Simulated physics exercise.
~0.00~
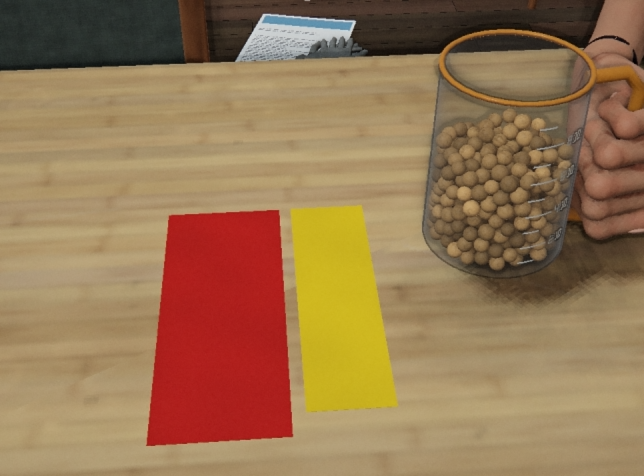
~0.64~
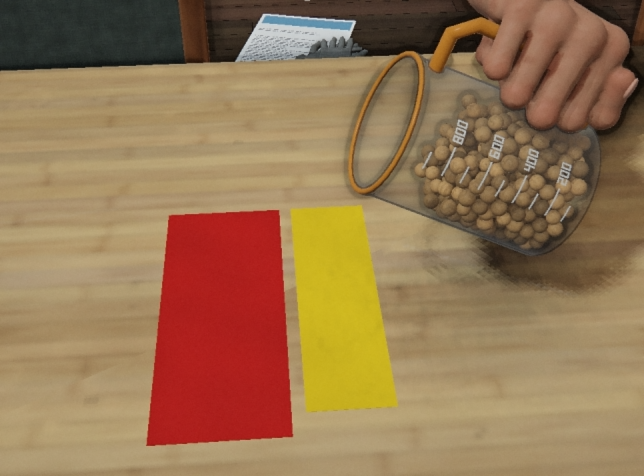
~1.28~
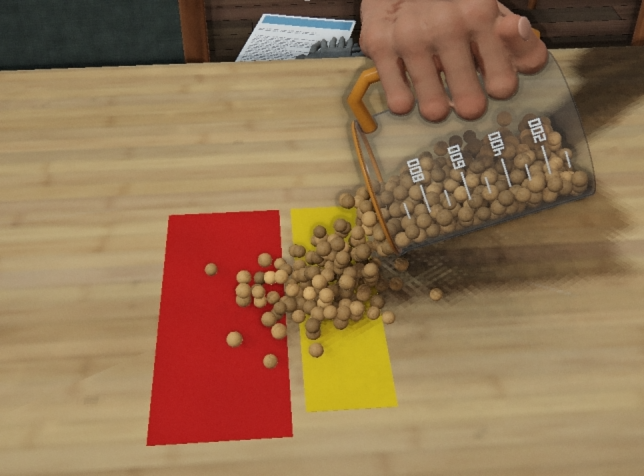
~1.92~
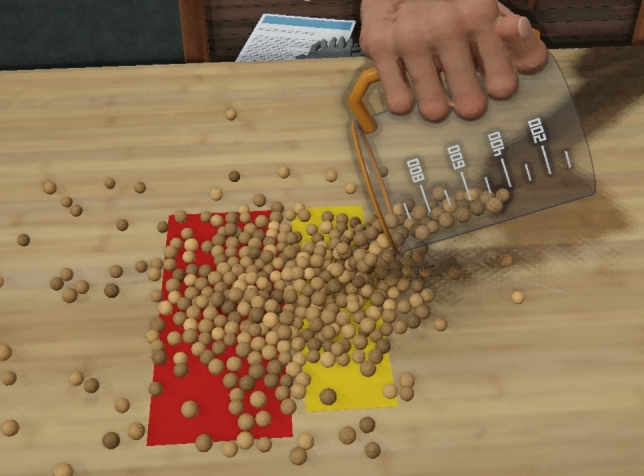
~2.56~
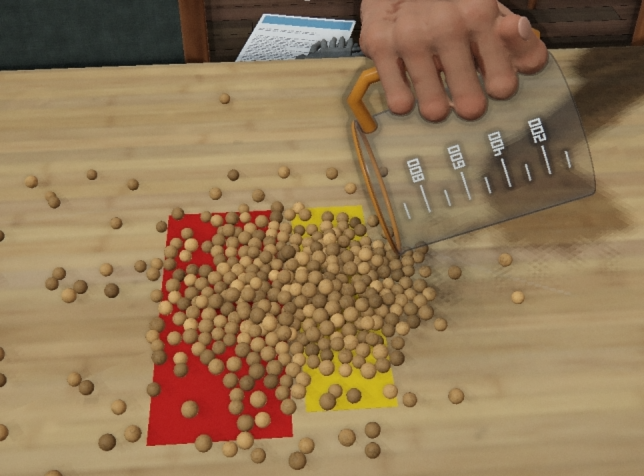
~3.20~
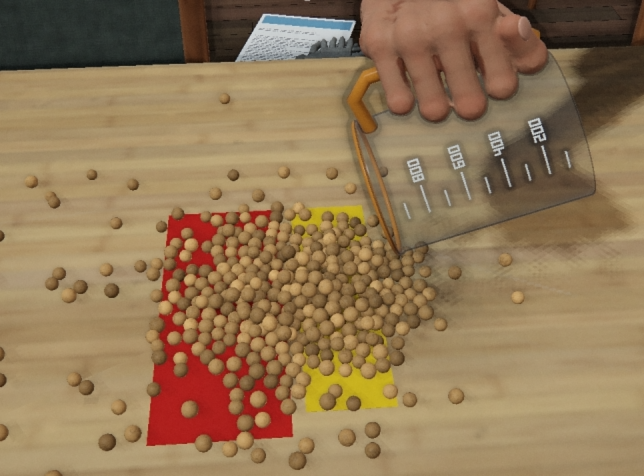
A hand tipped a clear jug with an orange rim to the left, pouring wooden beads over the red and yellow mats. They piled across both mats, some scattering onto the bare table, and lay still beneath the emptied jug, still held tilted.
